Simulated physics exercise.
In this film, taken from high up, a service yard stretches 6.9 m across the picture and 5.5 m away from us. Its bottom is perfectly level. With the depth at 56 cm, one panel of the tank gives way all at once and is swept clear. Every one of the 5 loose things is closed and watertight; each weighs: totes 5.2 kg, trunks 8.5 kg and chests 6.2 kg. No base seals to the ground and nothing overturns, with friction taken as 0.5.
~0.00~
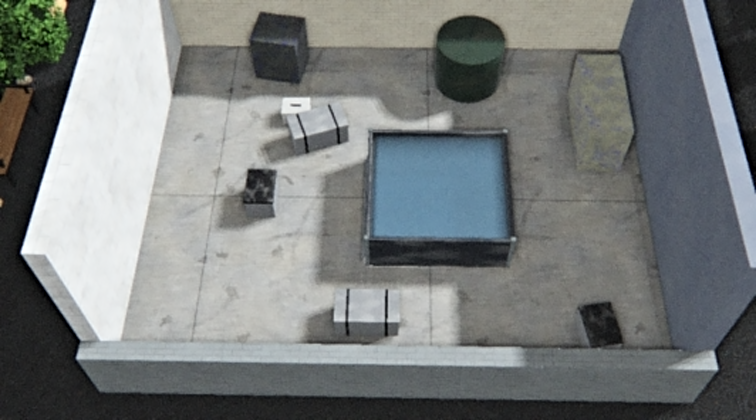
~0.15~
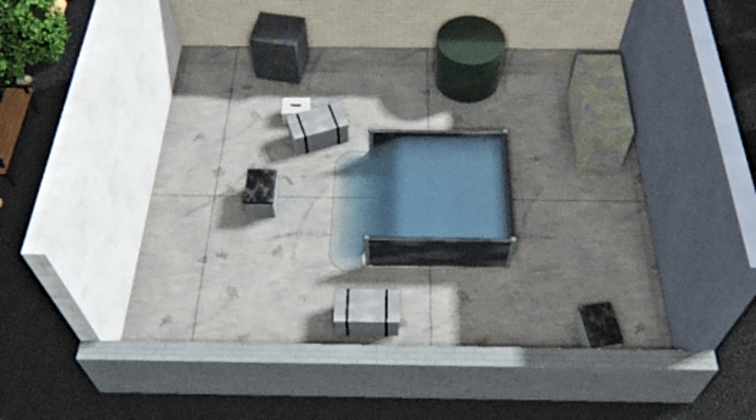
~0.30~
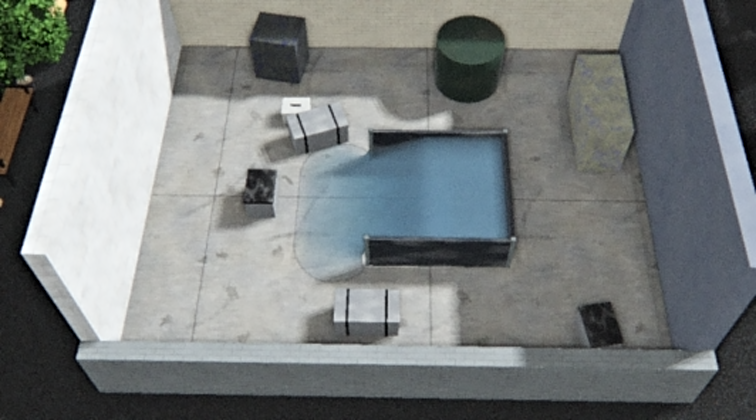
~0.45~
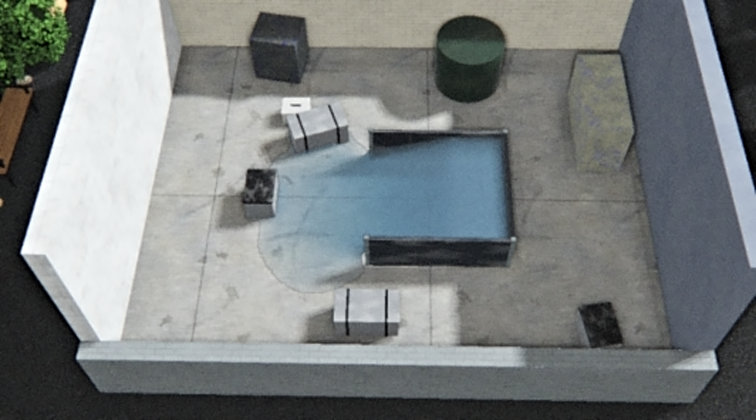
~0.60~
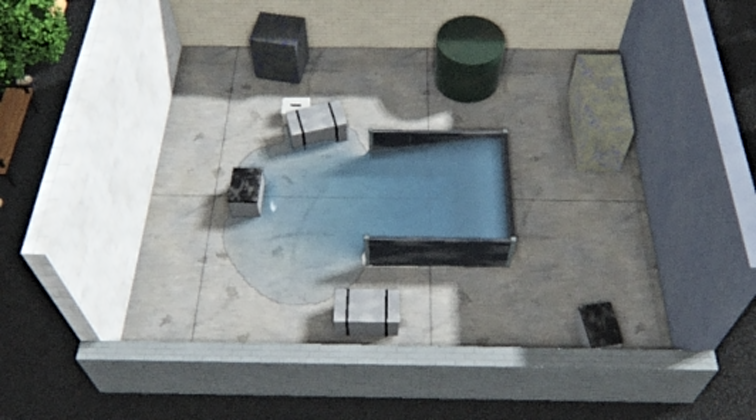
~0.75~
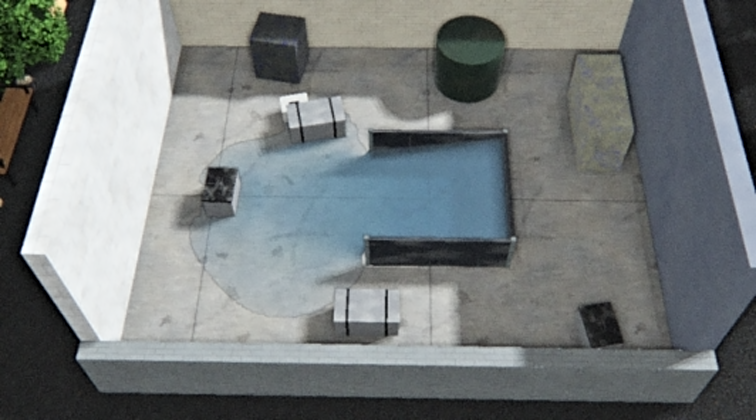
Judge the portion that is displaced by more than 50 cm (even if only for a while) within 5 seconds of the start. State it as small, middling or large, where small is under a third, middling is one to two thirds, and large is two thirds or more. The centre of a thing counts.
Large.
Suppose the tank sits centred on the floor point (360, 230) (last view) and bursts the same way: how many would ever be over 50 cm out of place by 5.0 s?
The answer would then be 3.
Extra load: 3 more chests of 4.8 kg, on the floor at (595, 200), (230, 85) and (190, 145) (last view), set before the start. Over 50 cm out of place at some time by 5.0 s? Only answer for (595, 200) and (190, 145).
Taking them in order: Below the mark and above the mark.
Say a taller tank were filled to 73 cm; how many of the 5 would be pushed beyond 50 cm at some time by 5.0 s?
The answer would then be 4.
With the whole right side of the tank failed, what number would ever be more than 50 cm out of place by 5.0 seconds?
The count would be 2.
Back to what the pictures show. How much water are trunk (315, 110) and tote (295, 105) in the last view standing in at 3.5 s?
Depth approx. 2 cm / 2 cm.
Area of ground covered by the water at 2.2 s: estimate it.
Around 17 m2 of it.
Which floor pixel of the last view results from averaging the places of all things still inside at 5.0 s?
Around (370, 195).
After 1.1 s 1 of 5 are over 50 cm from their spots; 0 afloat.
After 2.2 s 3 of 5 are over 50 cm from their spots; 1 afloat.
After 3.5 s 3 of 5 are over 50 cm from their spots; 1 afloat.
After 5.0 s 4 of 5 are over 50 cm from their spots, and 4 have been at some point; 3 afloat.
